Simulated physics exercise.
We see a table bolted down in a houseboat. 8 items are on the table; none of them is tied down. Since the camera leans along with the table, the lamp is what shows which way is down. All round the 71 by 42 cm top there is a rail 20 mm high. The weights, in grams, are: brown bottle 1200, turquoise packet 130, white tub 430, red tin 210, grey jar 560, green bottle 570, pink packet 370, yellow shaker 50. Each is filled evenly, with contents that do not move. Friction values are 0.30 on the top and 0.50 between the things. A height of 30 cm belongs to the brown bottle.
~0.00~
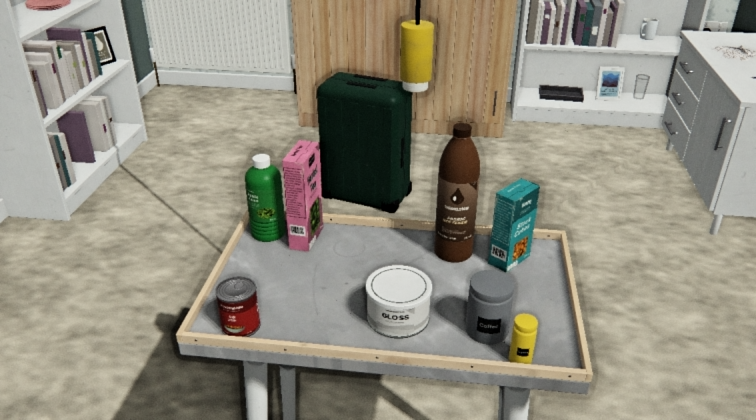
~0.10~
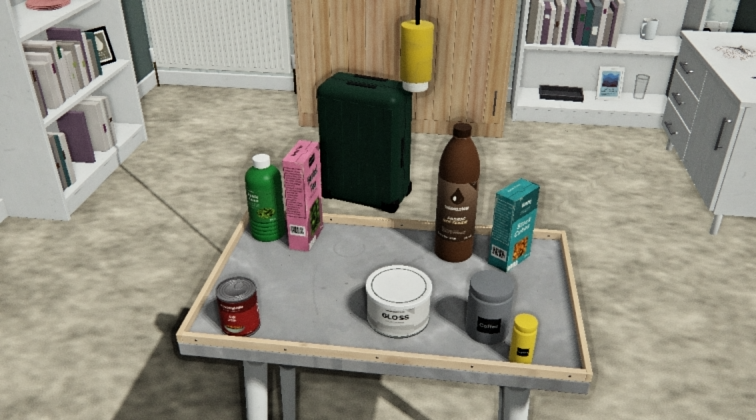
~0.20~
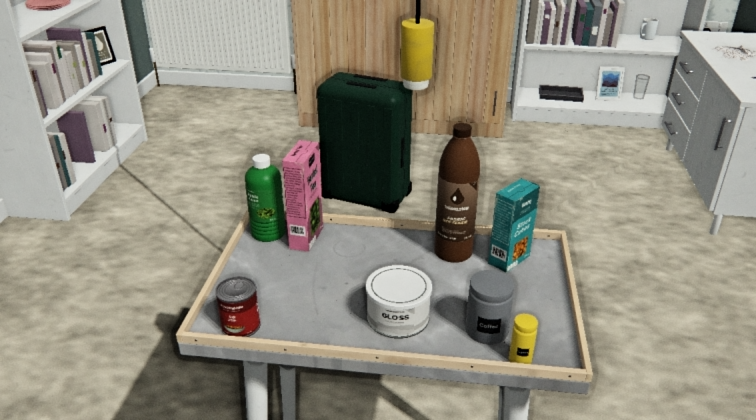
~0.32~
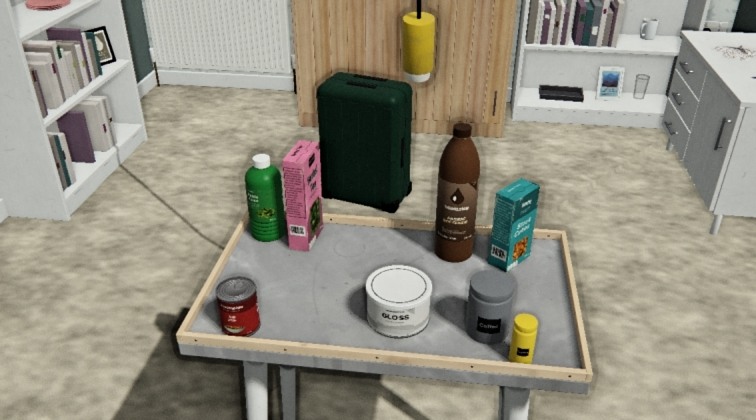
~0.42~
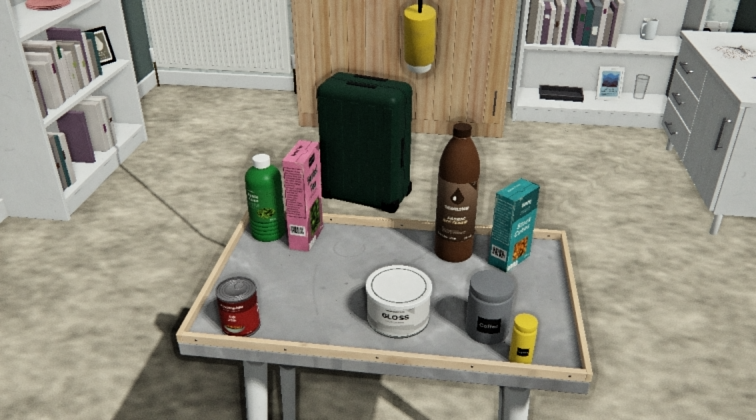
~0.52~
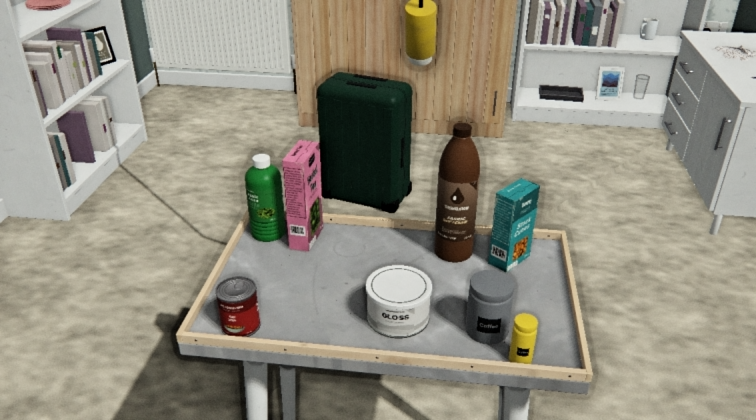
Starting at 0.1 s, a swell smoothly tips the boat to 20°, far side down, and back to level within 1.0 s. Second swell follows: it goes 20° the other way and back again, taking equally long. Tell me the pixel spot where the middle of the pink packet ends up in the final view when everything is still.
It ends up at about (304, 199).
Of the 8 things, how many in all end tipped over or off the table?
0.
After 0.72 s, boat heeled 17°, far side down; turquoise packet moved 2 cm.
After 0.82 s, boat heeled 12°, far side down; pink packet moved 2 cm near (307, 193); turquoise packet moved 3 cm; brown bottle moved 2 cm.
After 1.72 s, boat heeled 17°, near side down.
After 1.82 s, boat heeled 12°, near side down.
In the end (2.6 s), all 8 under 5 cm from the start. In the last view, pink packet near (304, 199).
